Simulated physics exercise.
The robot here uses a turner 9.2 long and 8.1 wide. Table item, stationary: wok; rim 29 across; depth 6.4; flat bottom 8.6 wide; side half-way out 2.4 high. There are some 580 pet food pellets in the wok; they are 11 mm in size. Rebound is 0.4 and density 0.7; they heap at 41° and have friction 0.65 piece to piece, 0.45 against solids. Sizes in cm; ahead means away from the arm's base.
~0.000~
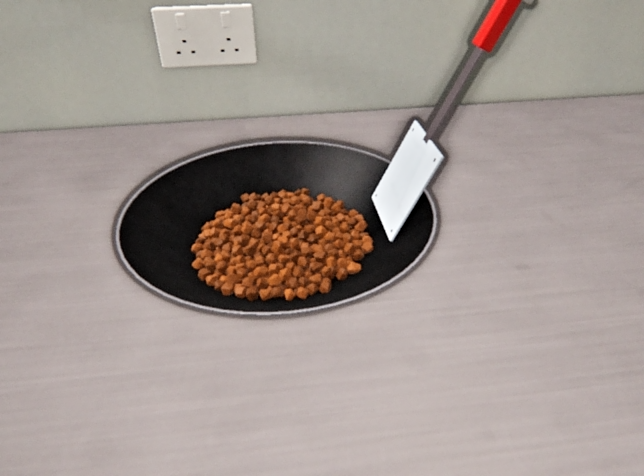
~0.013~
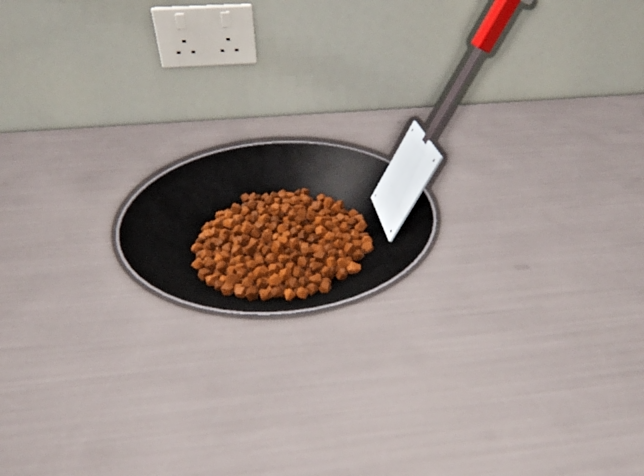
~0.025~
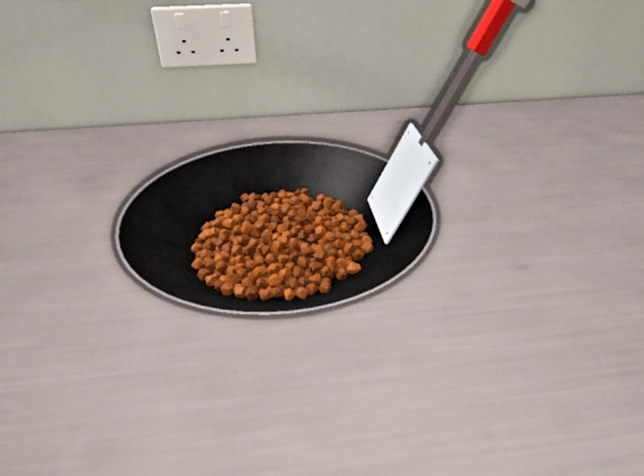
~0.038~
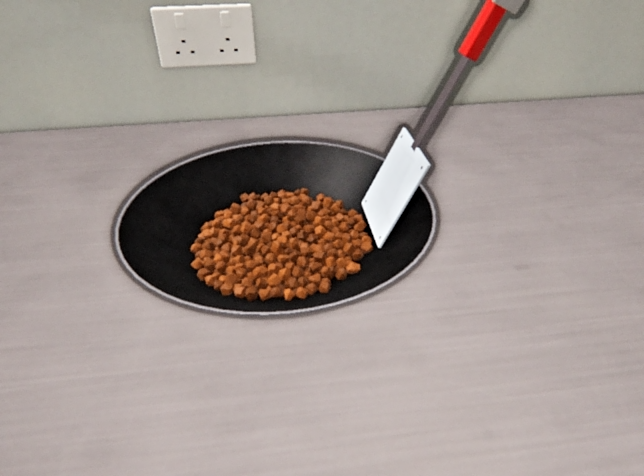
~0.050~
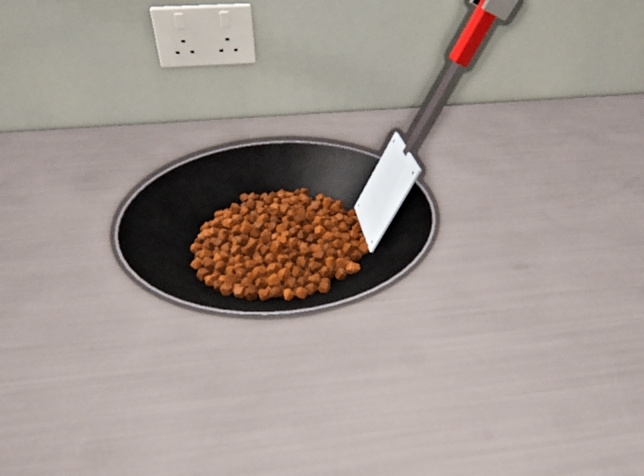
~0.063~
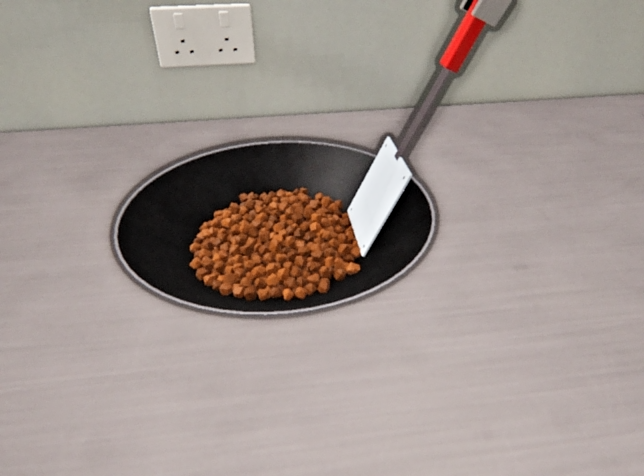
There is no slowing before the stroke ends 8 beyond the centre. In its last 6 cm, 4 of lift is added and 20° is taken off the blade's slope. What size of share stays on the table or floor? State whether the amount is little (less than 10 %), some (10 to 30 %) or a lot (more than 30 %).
The amount is some, 10 to 30 %.
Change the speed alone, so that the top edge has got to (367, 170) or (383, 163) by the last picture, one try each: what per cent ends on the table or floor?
Close to 45 per cent in the first try and close to 35 per cent in the second.
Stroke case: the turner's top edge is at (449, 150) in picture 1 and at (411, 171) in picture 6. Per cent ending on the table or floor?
Around 25 per cent finishes there.
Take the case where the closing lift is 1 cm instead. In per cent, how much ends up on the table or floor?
20 %.
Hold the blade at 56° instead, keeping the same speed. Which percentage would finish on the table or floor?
About 15 per cent.
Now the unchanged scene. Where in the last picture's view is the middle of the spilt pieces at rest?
(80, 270) or thereabouts.
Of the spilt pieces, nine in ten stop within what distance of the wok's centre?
I'd put it at about 25 centimetres.
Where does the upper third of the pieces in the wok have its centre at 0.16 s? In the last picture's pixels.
Centre estimated at around (225, 229).
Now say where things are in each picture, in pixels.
The first picture shows turner top edge at (428, 138), sloping 65°; upper third of the load around (283, 230), from x 195 to 365, top at y 195; 575 in the wok.
The second picture shows turner top edge at (428, 138), sloping 65°; upper third of the load around (283, 230), from x 195 to 365, top at y 195.
The third picture shows turner top edge at (424, 140), sloping 65°; upper third of the load around (282, 230), from x 195 to 365, top at y 195.
The fourth picture shows turner top edge at (416, 145), sloping 65°; upper third of the load around (282, 230), from x 195 to 365, top at y 190.
The fifth picture shows turner top edge at (408, 150), sloping 65°; upper third of the load around (281, 230), from x 195 to 365, top at y 190.
The sixth picture shows turner top edge at (399, 155), sloping 65°; upper third of the load around (279, 230), from x 195 to 355, top at y 190; 575 in the wok.
By 0.16 s, sloping 65°, highest piece 7 above the table; 575 in the wok.
By 0.27 s, sloping 58°, highest piece 13 above the table; 563 in the wok, 12 on the blade or in flight.
By 0.52 s, sloping 45°, highest piece 9 above the table; 462 in the wok, 95 on the table or floor, 18 on the blade or in flight.
By 1.57 s, sloping 45°, highest piece 8 above the table; 458 in the wok, 117 on the table or floor.
Final count, 458 in the wok, 117 on the table or floor. That is 20 % on the table or floor.
